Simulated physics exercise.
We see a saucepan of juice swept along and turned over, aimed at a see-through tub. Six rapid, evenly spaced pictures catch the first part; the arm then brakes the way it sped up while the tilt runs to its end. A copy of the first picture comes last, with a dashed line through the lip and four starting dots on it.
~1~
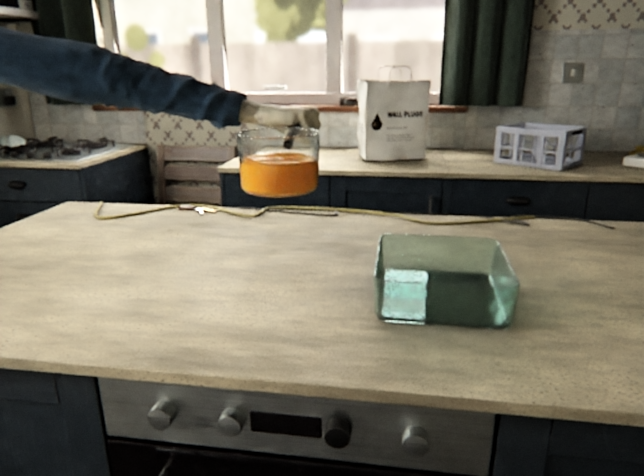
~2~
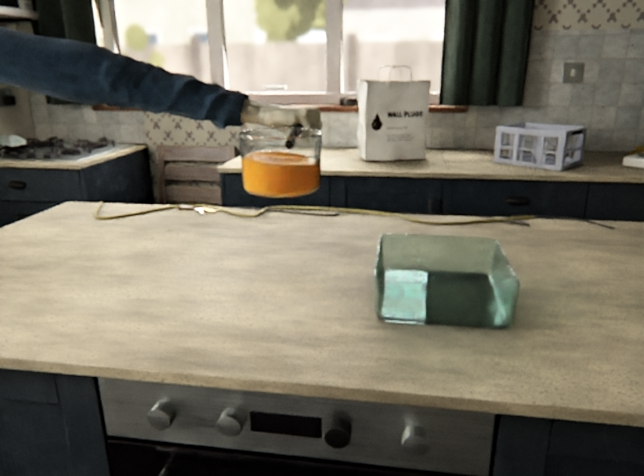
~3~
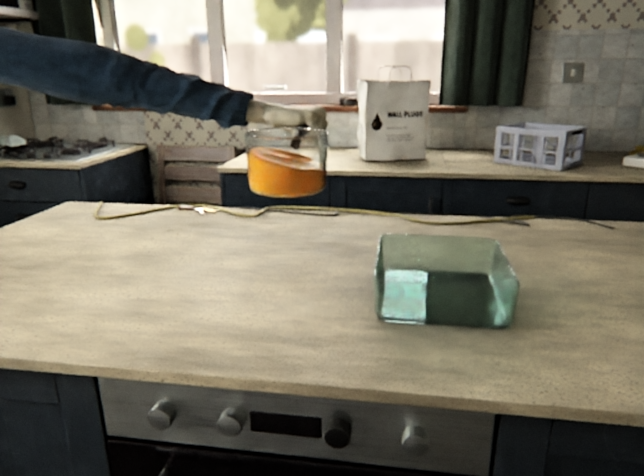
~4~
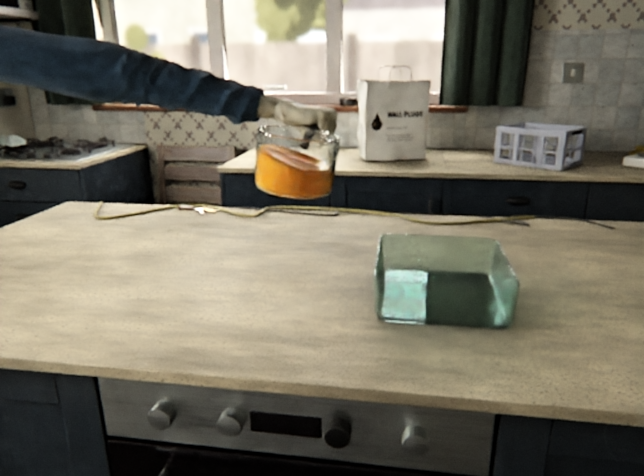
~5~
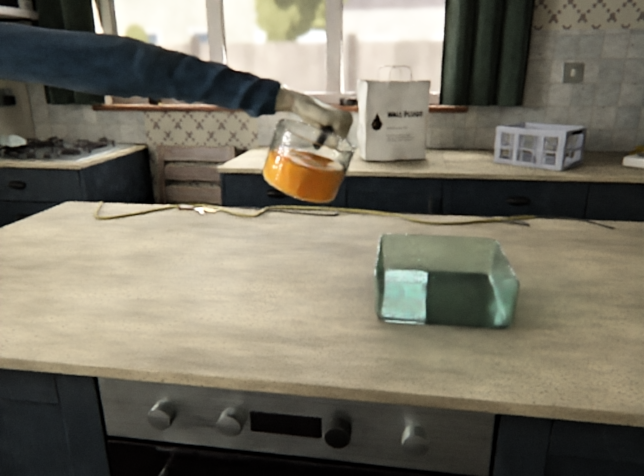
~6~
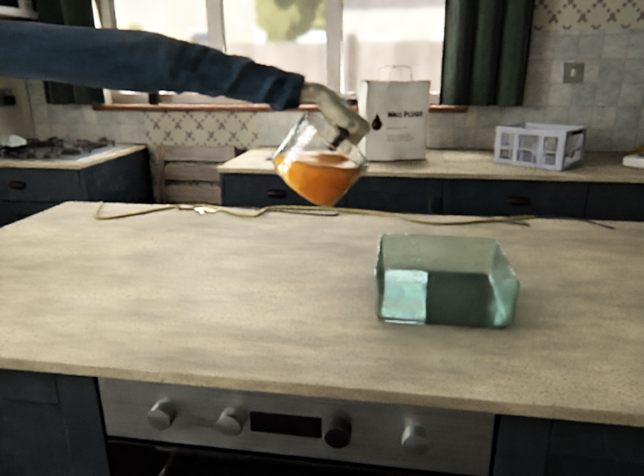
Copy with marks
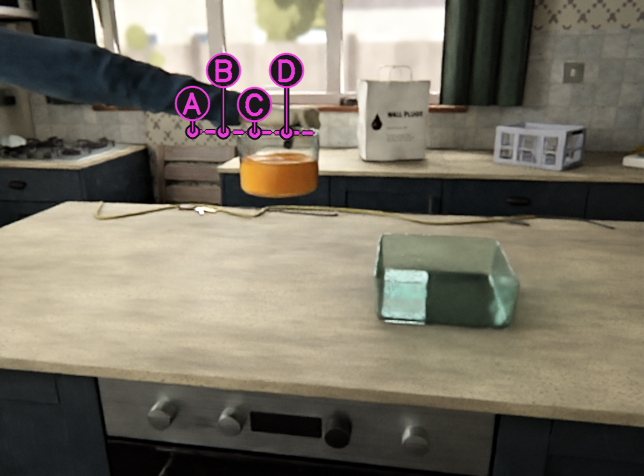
The clip opens with a gloved hand in a dark blue sleeve holding a clear container of orange liquid upright above a kitchen counter, left of a see-through tub. The hand shifts slightly right, then tilts the container progressively toward the tub, the liquid slanting inside but staying within.
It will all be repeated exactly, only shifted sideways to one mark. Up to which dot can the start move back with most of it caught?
The answer is dot D.
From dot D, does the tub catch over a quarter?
Yes, clearly.
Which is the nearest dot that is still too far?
It is C.
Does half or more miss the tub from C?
Yes.
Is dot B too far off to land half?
Yes, that goes wrong.
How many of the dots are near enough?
One of them.
On the marked copy, A at (192, 131); B at (223, 132); C at (254, 132); D at (286, 132).
With A, about 0 % lands in the tub, 100 % falls short.
With B, about 0 % lands in the tub, 100 % falls short.
With C, about 17 % lands in the tub, 79 % falls short and 5 % goes beside or beyond.
With D, about 66 % lands in the tub, 10 % falls short and 24 % goes beside or beyond.
